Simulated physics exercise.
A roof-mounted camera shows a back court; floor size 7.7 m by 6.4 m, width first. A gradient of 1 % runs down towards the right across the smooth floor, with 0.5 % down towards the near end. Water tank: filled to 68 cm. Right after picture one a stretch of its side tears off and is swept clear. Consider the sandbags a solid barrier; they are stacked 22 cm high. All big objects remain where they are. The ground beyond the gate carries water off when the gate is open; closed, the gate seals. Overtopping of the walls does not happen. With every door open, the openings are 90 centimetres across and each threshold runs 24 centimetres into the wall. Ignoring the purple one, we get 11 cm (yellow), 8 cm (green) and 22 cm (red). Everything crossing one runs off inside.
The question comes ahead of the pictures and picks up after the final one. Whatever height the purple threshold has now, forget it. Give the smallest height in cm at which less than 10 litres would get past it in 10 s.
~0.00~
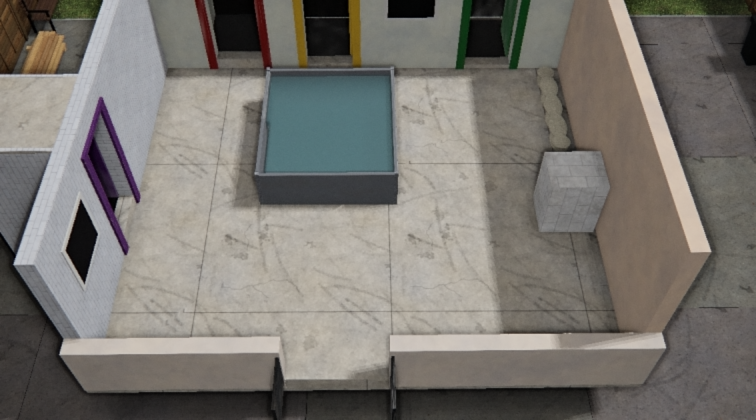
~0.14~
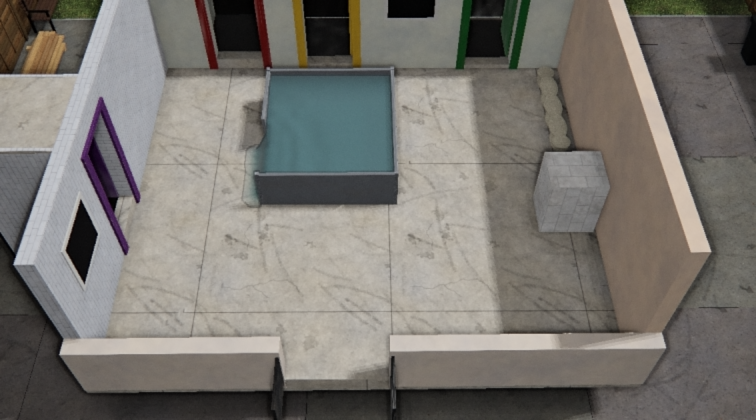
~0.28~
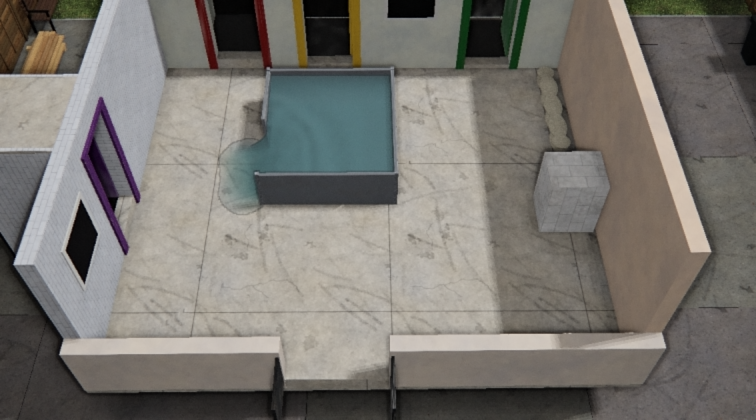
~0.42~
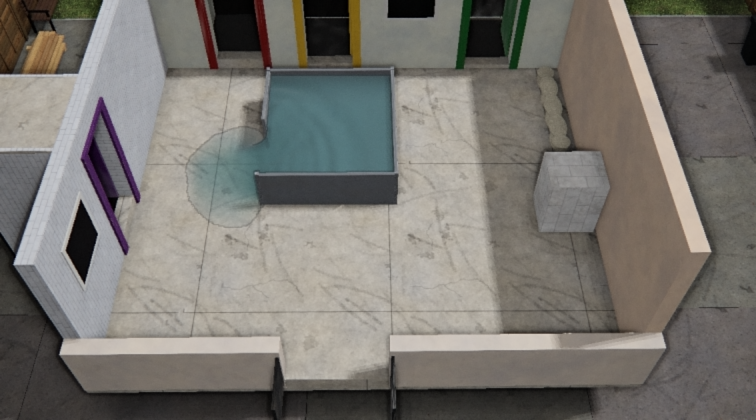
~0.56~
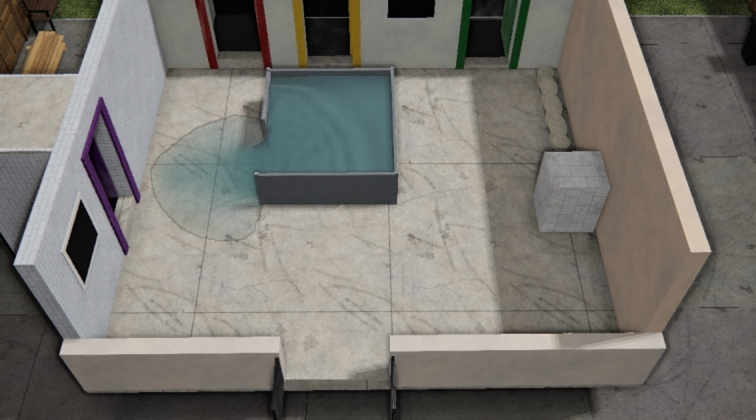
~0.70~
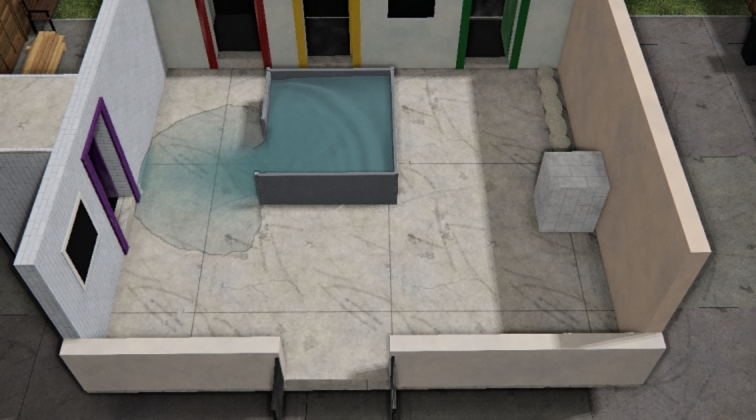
Close to 30 cm is just enough.
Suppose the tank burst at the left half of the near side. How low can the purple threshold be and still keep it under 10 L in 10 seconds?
Required height: Approx. 6.0 cm.
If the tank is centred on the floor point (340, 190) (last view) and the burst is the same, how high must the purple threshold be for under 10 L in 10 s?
It should be around 35 cm high.
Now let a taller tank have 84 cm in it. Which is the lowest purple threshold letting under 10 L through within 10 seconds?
About 38 cm.
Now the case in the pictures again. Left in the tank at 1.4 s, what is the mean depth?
About 50 centimetres.
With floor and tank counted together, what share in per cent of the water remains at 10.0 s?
Some 94 per cent remains.
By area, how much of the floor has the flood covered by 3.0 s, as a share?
Some 30 in a hundred.
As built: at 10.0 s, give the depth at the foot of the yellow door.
It stands about 6.0 centimetres deep.
After 1.4 s water covers 15 % of the floor, deepest (40 cm) near (153, 184); 31 cm at the purple door, 2 litres in over its 23 cm threshold.
After 3.0 s water covers 30 % of the floor, deepest (36 cm) near (100, 365); 27 cm at the purple door, 48 litres in over its 23 cm threshold.
After 10.0 s water covers 95 % of the floor, deepest (14 cm) near (576, 175); 8 cm at the purple door, 52 litres in over its 23 cm threshold.
At the purple door as built, the water arrived by 0.8 s and peaked near 35 cm at 1.8 s.
Run again over the same 10 s with other heights there, 18 litres in over 28 cm, 4 litres over 32.5 cm. The limit of 10 litres is kept from about 30 cm up.
